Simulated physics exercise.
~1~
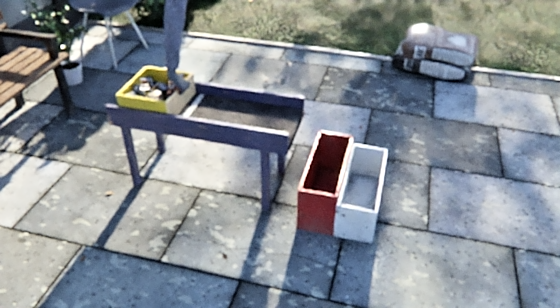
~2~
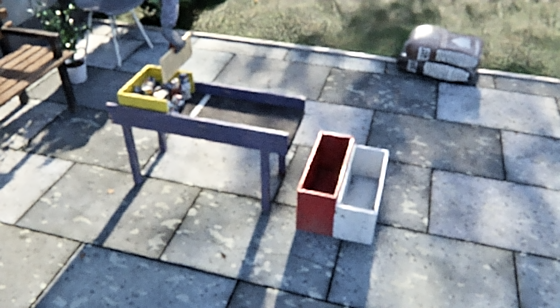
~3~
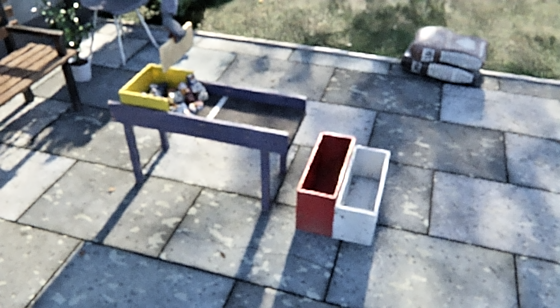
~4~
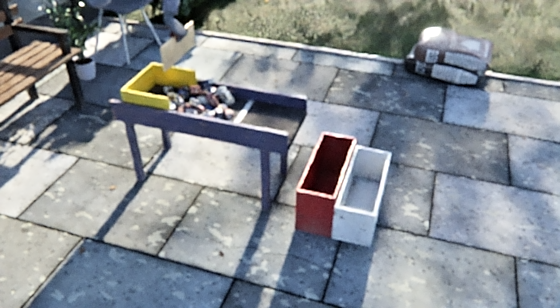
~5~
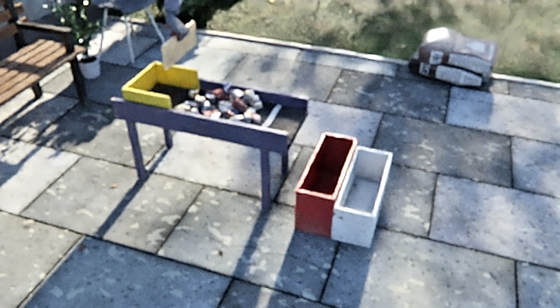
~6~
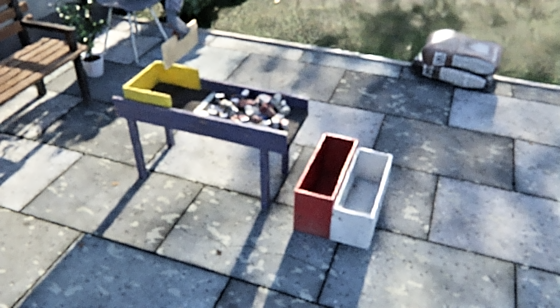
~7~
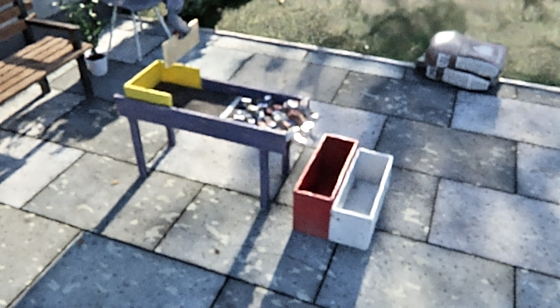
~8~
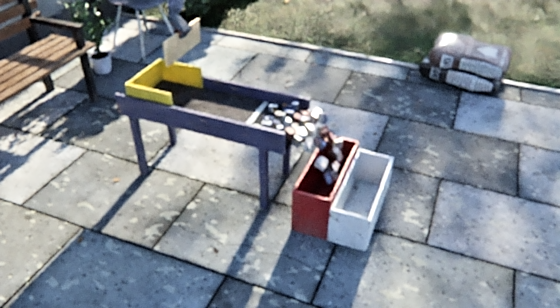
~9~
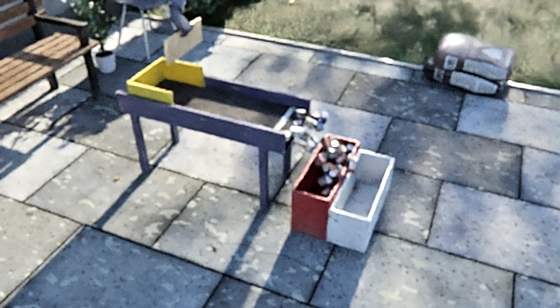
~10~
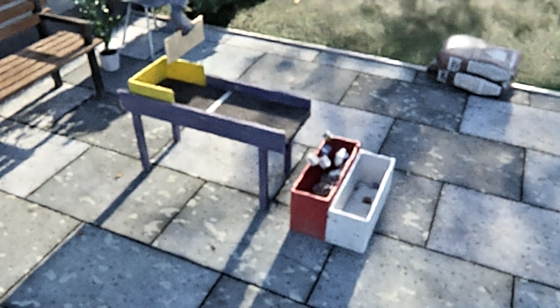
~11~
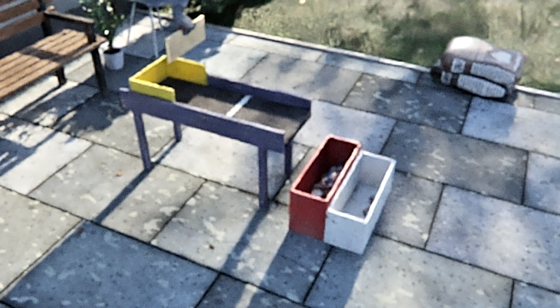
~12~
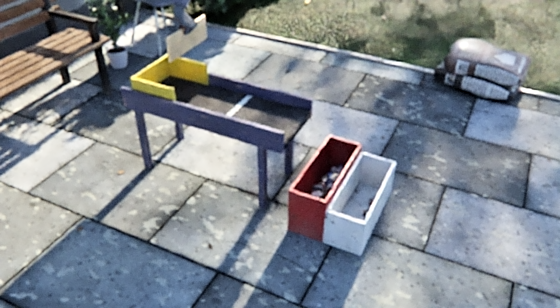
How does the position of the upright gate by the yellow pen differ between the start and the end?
At the start the gate is down at the yellow pen, close to the cartons. By the end it has been raised and stays up above the belt.
